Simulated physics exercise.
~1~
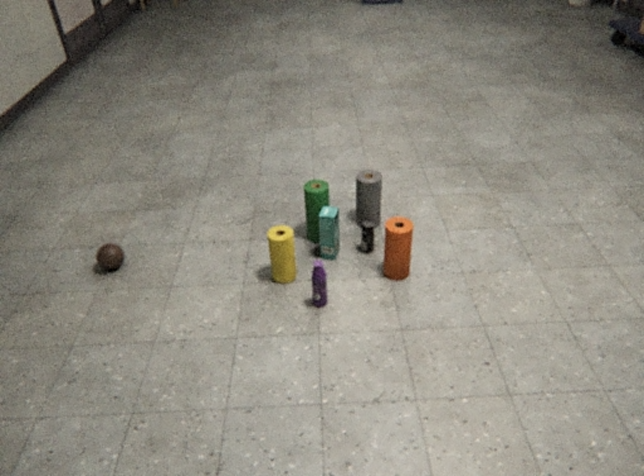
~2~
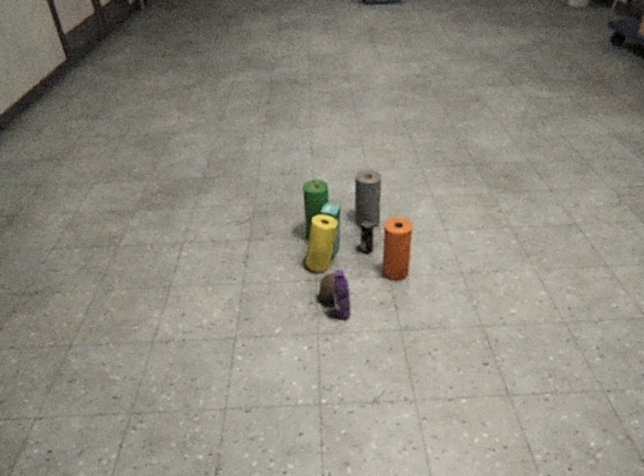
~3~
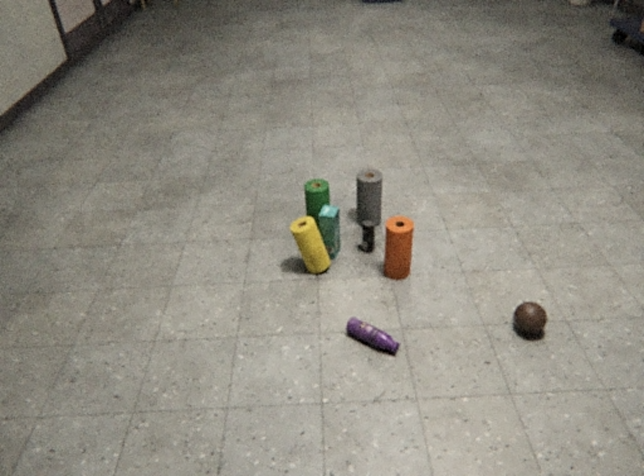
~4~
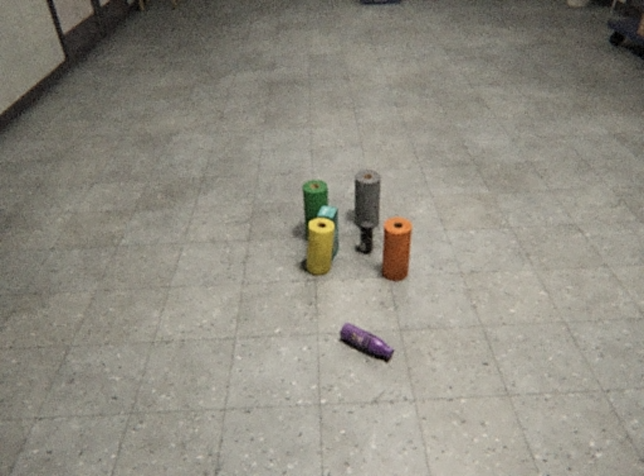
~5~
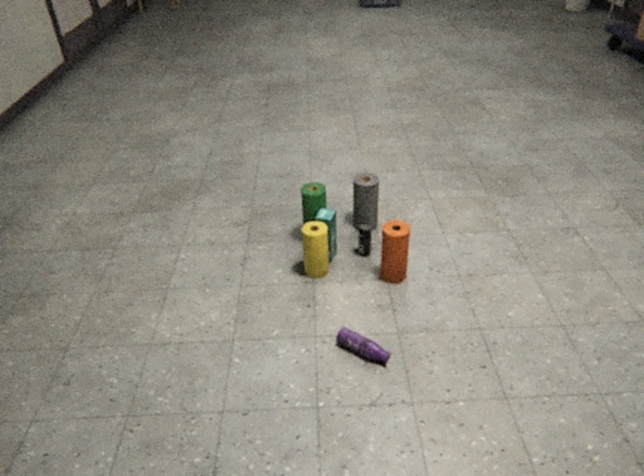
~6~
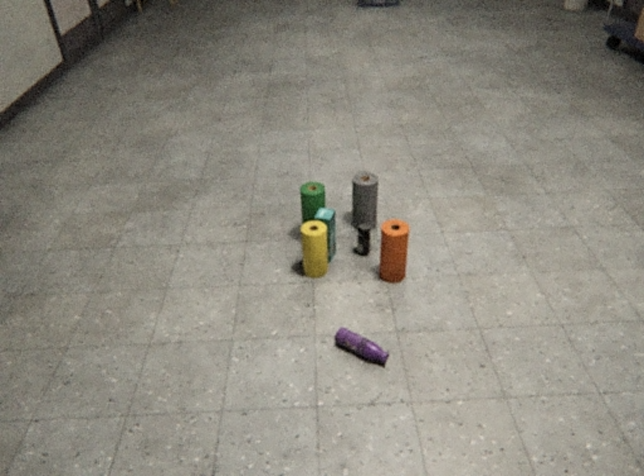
At the start, a brown ball is at the left of a grey tiled floor, apart from a cluster of upright yellow, green, grey and orange rolls, a turquoise carton, a small black can and a purple bottle. The ball moves right and reaches the front of the group, where the yellow roll shifts right and leans. The purple bottle falls onto its side as the ball continues right, then leaves view. The yellow roll rocks back upright. At the end, the bottle lies in front, while the others stand close together.
